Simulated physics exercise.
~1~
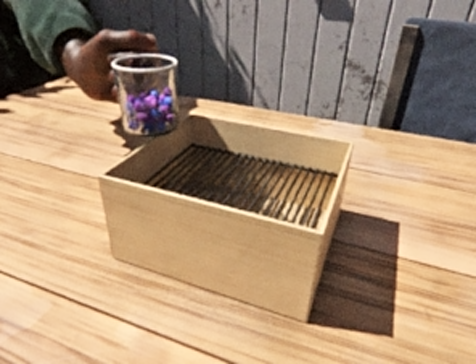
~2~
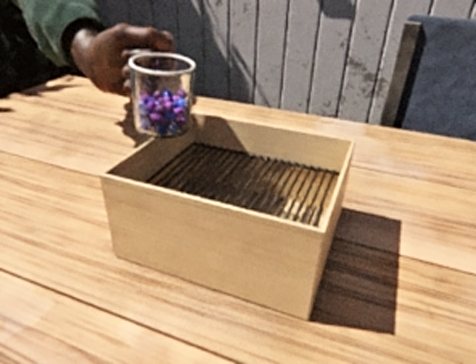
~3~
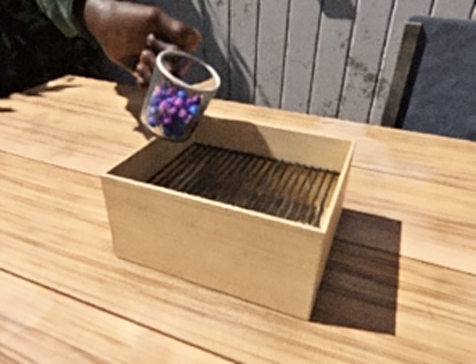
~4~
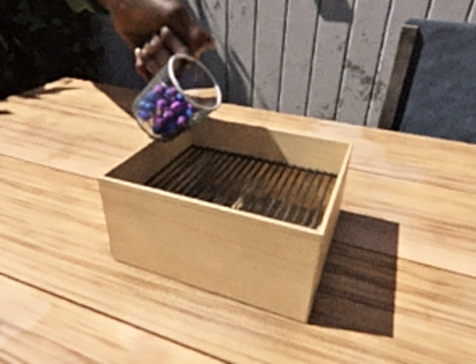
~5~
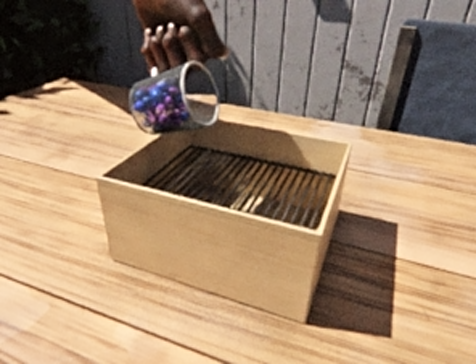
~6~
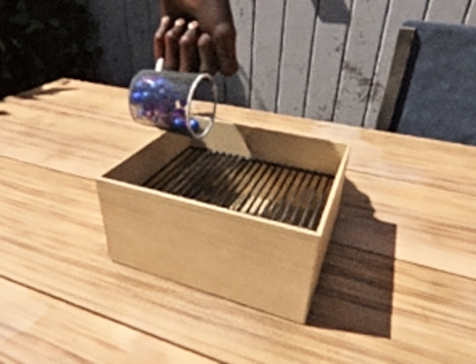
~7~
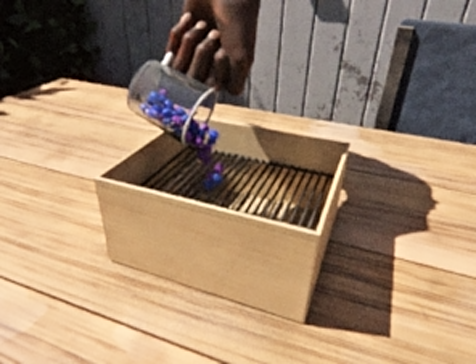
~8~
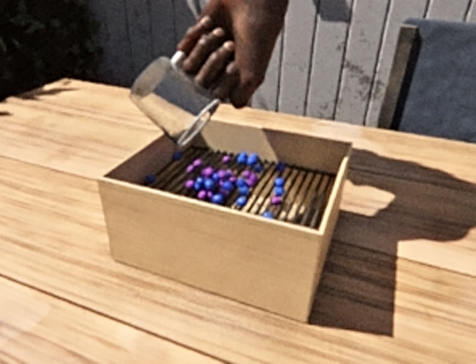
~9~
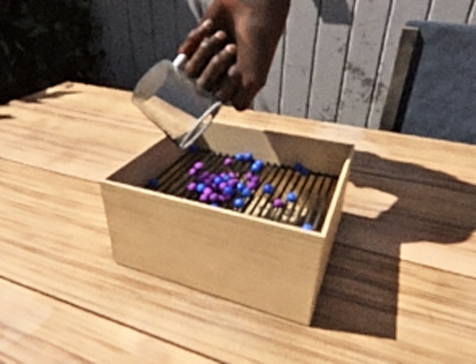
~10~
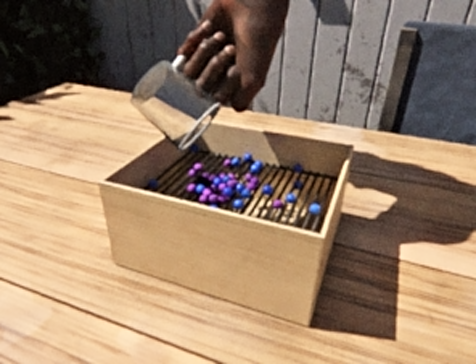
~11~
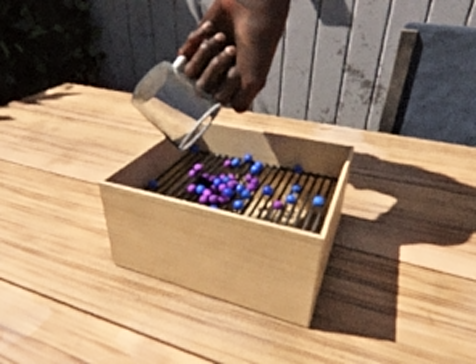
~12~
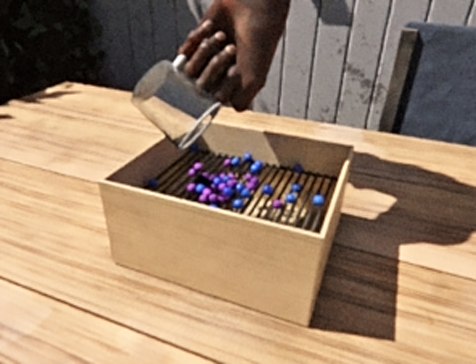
To begin with, a hand holds a clear cup of small purple and blue pieces above the left side of a light wooden box, which sits on a sunny table with a rack of thin dark bars inside. The hand moves the cup slightly right and tips it onto its side, the pieces still inside. As the tilt continues, they start spilling over the rim onto the rack. The cup turns further until it is empty, and the pieces scatter across the bars. Finally, both colours rest on top of the rack while the hand holds the upturned cup still.
